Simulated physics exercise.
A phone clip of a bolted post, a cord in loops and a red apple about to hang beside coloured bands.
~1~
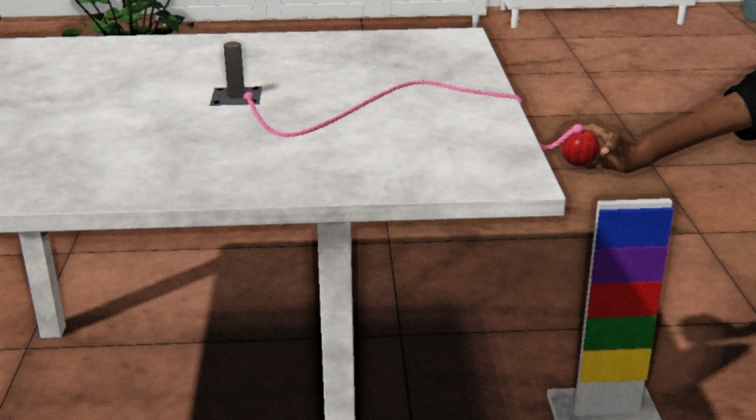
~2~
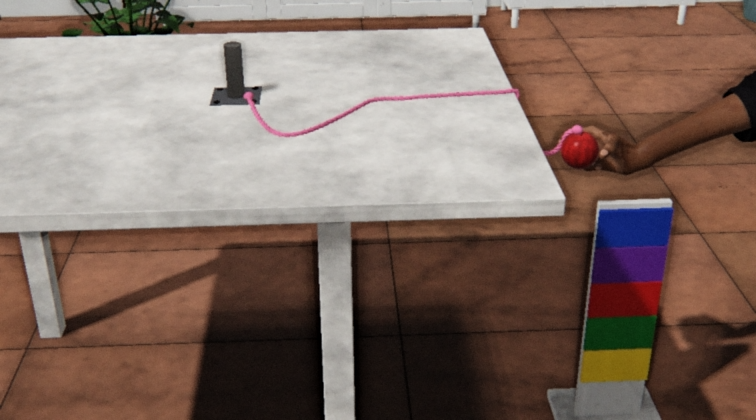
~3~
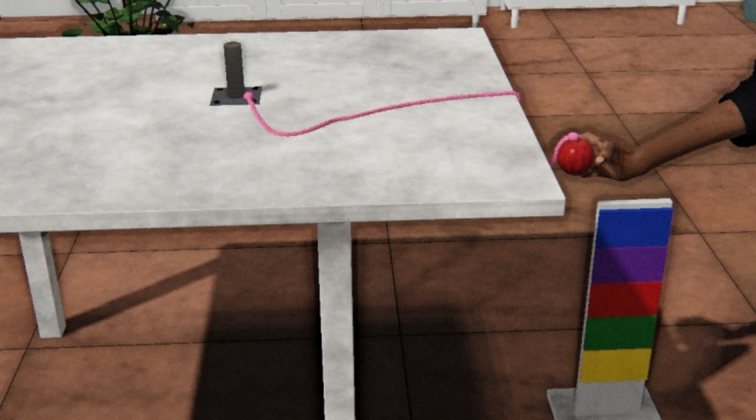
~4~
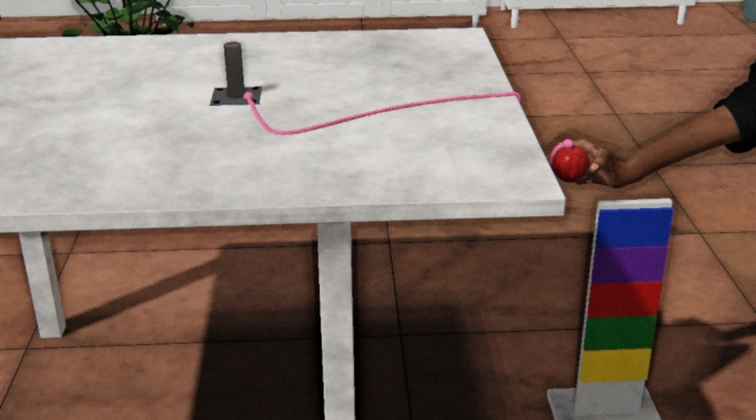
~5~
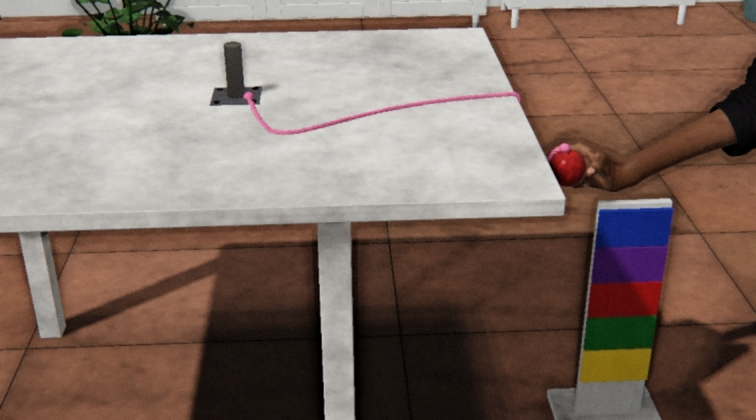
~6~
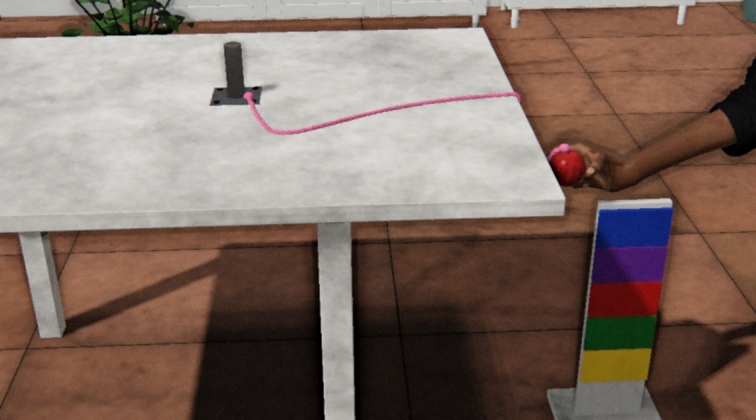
A hand held a red apple tied to a pink cord just past the table's right edge, beside a stand of coloured bands, and shifted it slightly down and left as the cord's curve flattened.
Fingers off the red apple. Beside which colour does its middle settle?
Its centre hangs level with the green band.
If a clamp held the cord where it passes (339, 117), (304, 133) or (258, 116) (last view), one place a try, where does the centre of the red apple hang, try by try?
Near (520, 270), (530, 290) and (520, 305).
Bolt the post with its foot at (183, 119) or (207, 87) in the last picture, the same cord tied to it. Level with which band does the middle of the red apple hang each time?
Taking them in turn: Red; red.
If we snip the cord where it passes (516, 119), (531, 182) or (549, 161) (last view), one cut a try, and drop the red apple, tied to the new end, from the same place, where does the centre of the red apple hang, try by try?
Near (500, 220), (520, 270) and (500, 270).
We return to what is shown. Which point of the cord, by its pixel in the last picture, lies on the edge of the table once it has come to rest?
It lies at about (437, 102).
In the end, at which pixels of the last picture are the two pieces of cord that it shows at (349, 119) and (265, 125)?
The first at (425, 98), the second at (329, 96).
A little later, apple near (487, 313); level with red.
Next, apple near (509, 319); level with green.
When it is over, apple near (499, 323); level with green. Its middle rests at the green band.
